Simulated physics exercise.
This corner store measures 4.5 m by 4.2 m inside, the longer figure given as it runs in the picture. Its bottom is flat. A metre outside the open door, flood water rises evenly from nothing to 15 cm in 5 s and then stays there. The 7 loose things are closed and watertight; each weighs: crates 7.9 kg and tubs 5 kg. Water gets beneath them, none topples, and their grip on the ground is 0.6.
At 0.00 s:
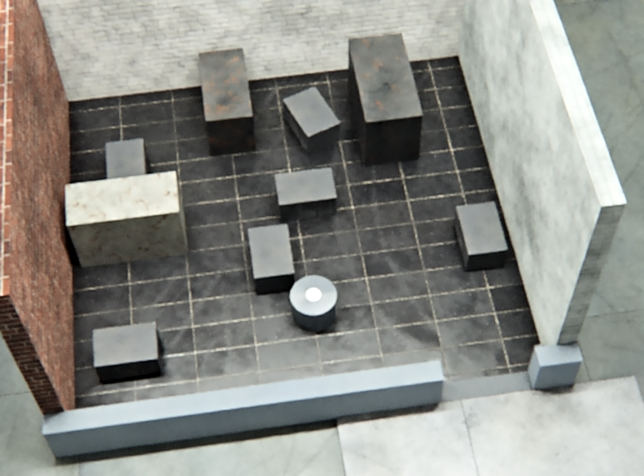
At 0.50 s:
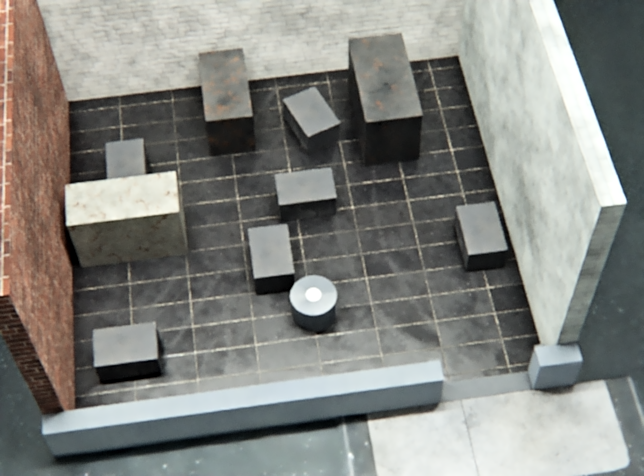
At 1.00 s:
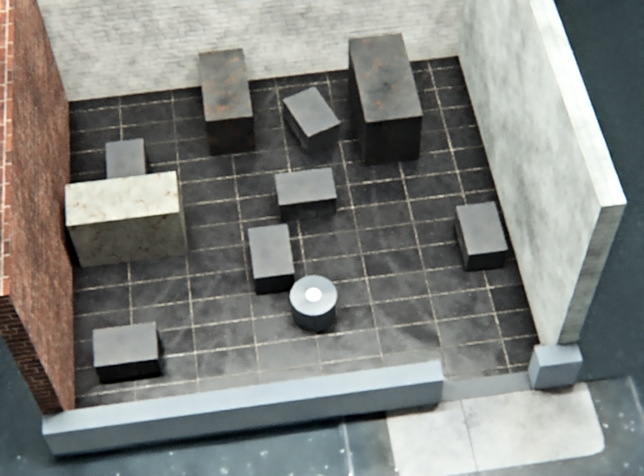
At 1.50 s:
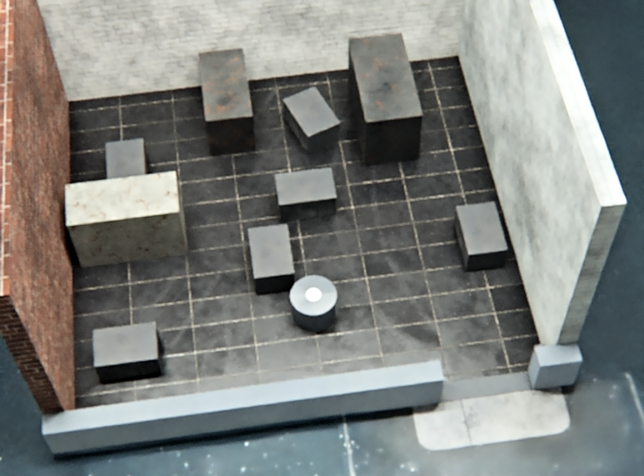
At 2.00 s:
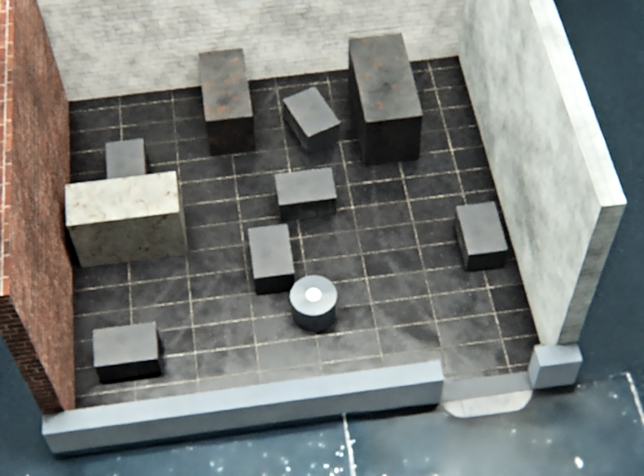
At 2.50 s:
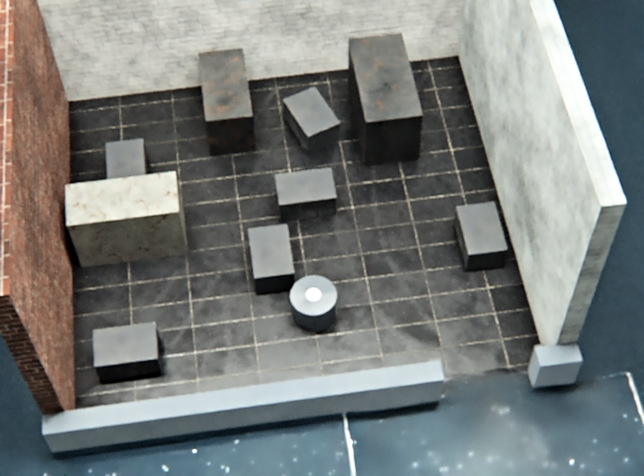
Outside a small walled storeroom, dark, speckled water spread over the pale paving and closed in on the open doorway until the slab there disappeared, while the grey blocks inside stayed still.
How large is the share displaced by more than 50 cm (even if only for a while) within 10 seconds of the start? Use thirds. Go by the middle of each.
That comes to less than a third.
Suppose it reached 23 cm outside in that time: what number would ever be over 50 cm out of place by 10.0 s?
Then 2.
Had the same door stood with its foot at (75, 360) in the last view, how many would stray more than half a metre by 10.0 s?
Then 3.
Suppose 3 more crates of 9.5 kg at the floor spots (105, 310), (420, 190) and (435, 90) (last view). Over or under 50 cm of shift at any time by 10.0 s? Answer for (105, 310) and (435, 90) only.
In that order: Under, less.
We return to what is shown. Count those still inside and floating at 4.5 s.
0 of them.
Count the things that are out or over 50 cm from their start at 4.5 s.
I count 0.
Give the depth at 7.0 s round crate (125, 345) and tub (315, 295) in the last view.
About 0 and 1 cm.
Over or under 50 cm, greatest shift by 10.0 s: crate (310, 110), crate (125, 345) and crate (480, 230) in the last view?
In turn: Short of it, less, over.
After 3.5 s 0 of 7 are over 50 cm from their spots; 0 afloat.
After 4.5 s 0 of 7 are over 50 cm from their spots; 0 afloat.
After 7.0 s 1 of 7 are over 50 cm from their spots; 1 afloat.
After 10.0 s 2 of 7 are over 50 cm from their spots, and 2 have been at some point; 2 afloat.
